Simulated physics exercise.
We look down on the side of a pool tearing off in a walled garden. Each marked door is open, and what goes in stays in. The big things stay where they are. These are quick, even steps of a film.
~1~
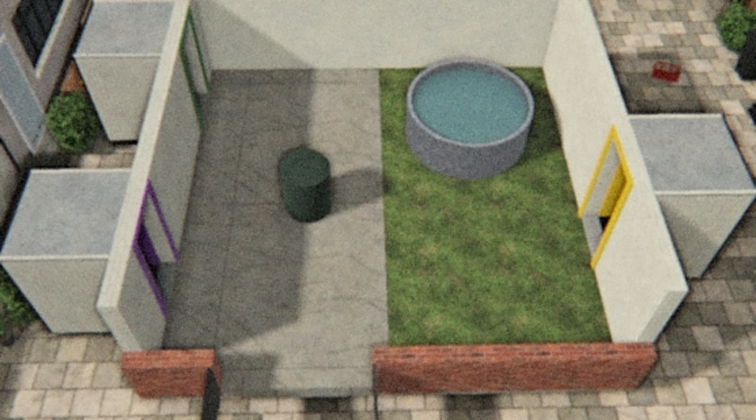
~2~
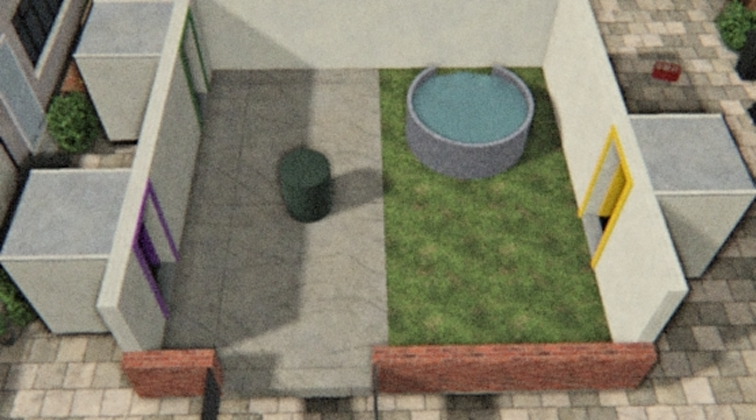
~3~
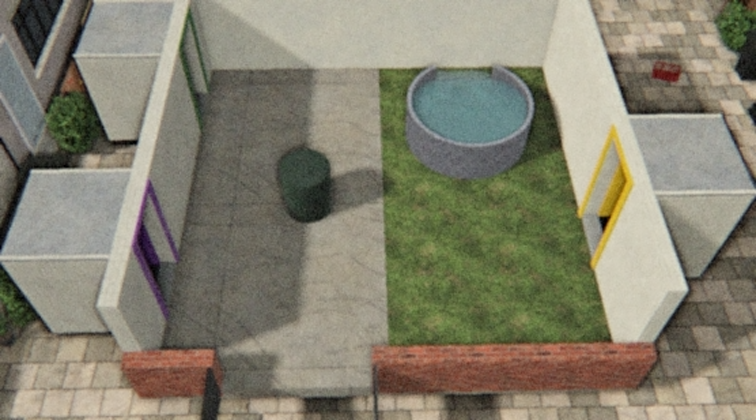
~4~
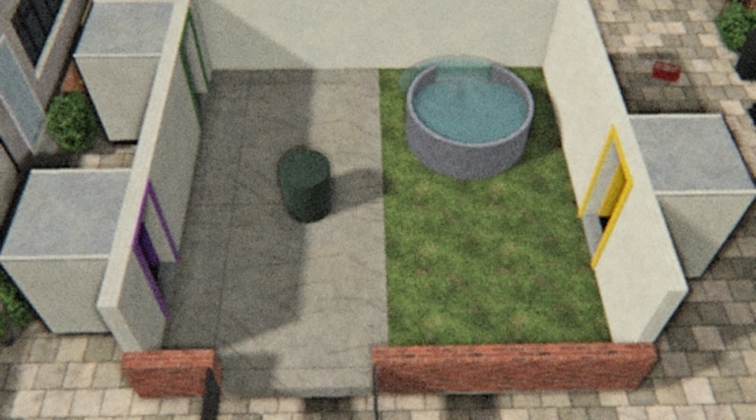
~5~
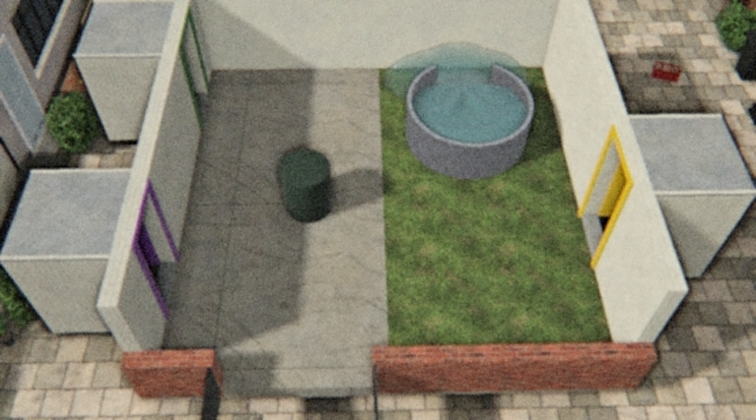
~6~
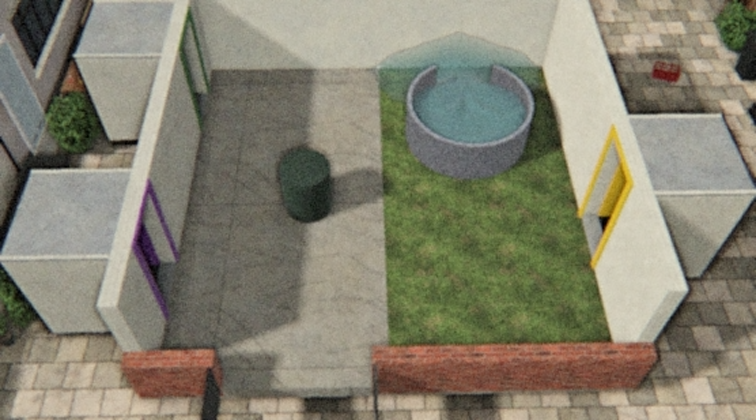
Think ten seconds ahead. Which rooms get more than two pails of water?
In the end: The yellow door admits no more than that; the green door lets in a lot; the purple door admits no more than that.
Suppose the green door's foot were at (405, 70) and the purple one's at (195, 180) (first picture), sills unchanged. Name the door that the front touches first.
That is the one in green.
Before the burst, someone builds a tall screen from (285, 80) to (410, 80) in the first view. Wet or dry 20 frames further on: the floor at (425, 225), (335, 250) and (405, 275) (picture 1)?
As listed: Not flooded, not flooded, clear.
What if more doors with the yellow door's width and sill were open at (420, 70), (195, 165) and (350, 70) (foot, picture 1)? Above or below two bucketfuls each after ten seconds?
As listed: Floods, holds, lets less in.
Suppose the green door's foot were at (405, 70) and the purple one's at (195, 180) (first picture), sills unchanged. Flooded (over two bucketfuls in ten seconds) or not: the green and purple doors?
In short: Green door floods, purple door holds.
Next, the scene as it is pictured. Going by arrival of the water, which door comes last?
It is the door marked purple.
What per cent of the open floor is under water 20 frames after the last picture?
Some 50 per cent.
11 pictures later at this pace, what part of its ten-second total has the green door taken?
About 0 per cent.
A moment on, water covers 15 % of the floor; the yellow door not reached, the green door not reached, the purple door not reached.
Next, water covers 30 % of the floor; the yellow door not reached, the green door not reached, the purple door not reached.
Then, water covers 50 % of the floor; the yellow door wet at the sill, nothing in, the green door far over two buckets in, the purple door not reached.
Later, water covers 85 % of the floor; the yellow door wet at the sill, nothing in, the green door far over two buckets in, the purple door wet at the sill, nothing in.
In the end, water covers 100 % of the floor; the yellow door wet at the sill, nothing in, the green door far over two buckets in, the purple door wet at the sill, nothing in.
